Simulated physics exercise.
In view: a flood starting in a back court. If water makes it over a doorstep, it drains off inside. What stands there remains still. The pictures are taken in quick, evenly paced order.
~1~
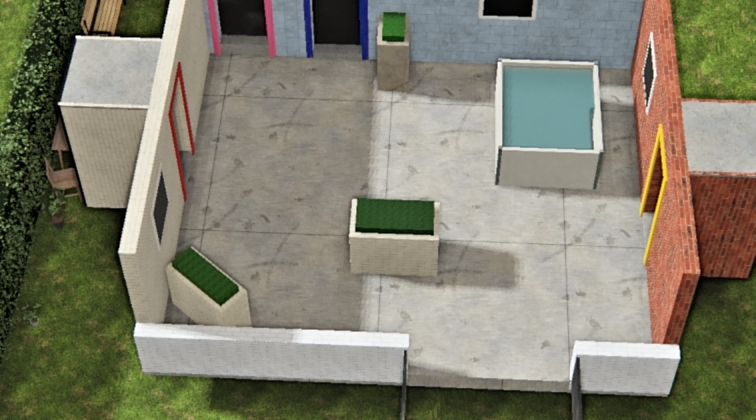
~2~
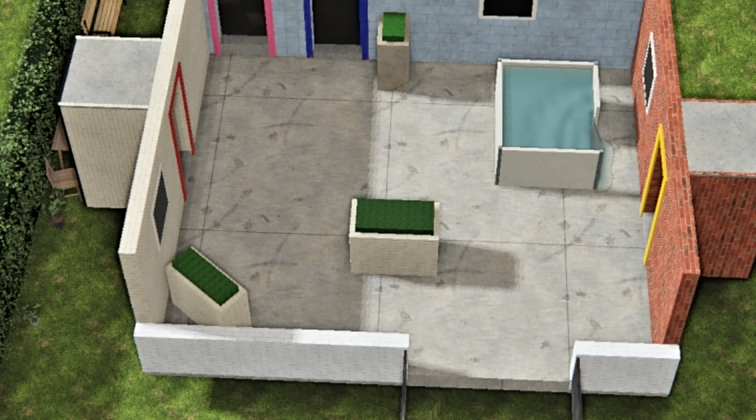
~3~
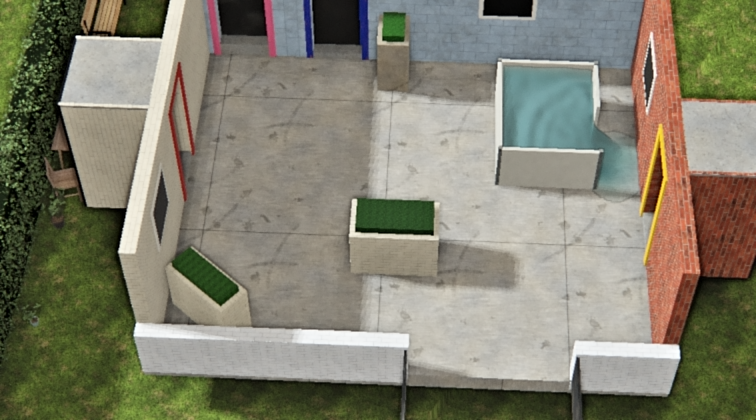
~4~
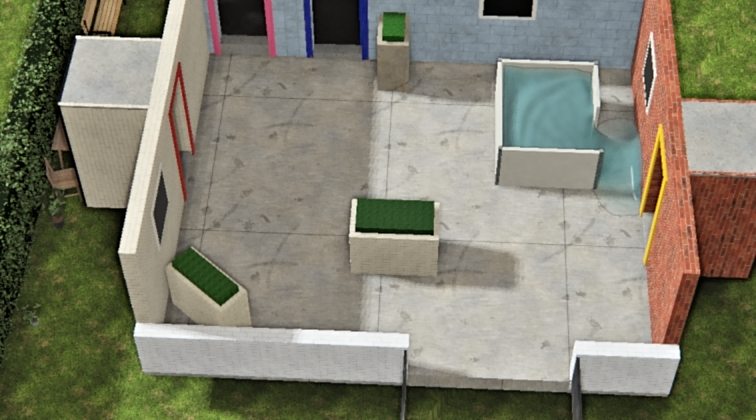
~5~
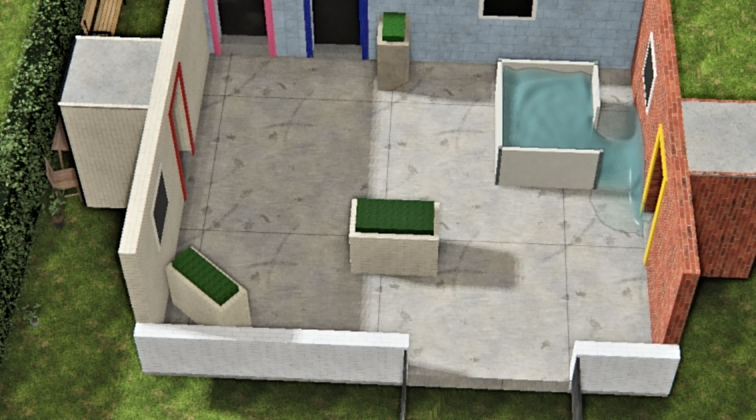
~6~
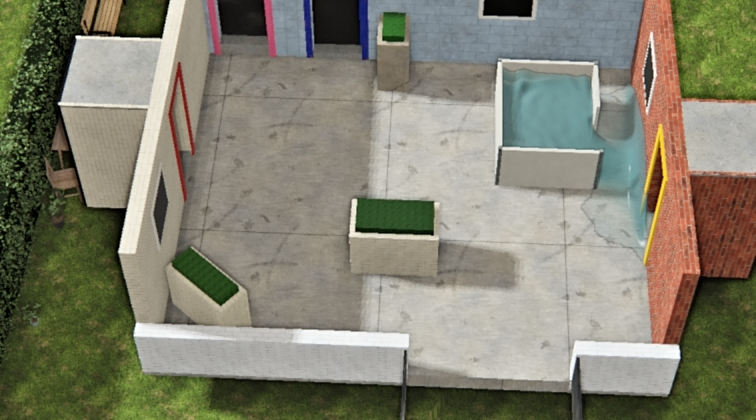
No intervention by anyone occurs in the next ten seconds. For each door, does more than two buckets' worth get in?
Door by door: The yellow door, yes; the blue door, no; the red door, no; the pink door, no.
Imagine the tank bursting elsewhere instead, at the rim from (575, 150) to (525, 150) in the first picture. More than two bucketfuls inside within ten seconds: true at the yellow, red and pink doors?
The yellow door falls short, the red door falls short and the pink door falls short.
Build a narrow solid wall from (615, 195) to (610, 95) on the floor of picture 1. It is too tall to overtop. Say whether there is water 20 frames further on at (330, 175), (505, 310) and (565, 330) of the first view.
Results in sequence: Bone-dry / swamped / swamped.
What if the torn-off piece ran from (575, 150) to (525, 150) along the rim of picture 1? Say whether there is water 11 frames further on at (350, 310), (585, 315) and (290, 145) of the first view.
Going in your order, I'd say still bare, then drenched, then still bare.
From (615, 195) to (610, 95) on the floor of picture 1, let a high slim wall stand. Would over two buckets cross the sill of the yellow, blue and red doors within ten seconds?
So: The yellow door fails to reach it, the blue door fails to reach it, the red door fails to reach it.
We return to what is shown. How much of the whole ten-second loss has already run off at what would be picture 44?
Roughly 70 percent of it.
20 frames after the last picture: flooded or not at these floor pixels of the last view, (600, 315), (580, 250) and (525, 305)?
Result, as listed: Wetted / wetted / wetted.
A moment on, water covers 15 % of the floor; the yellow door under two buckets in, the blue door not reached, the red door not reached, the pink door not reached.
Next, water covers 30 % of the floor; the yellow door over two buckets in, the blue door not reached, the red door not reached, the pink door not reached.
Then, water covers 35 % of the floor; the yellow door over two buckets in, the blue door wet at the sill, nothing in, the red door not reached, the pink door not reached.
Later, water covers 65 % of the floor; the yellow door over two buckets in, the blue door wet at the sill, nothing in, the red door not reached, the pink door wet at the sill, nothing in.
In the end, water covers 80 % of the floor; the yellow door over two buckets in, the blue door wet at the sill, nothing in, the red door wet at the sill, nothing in, the pink door wet at the sill, nothing in.
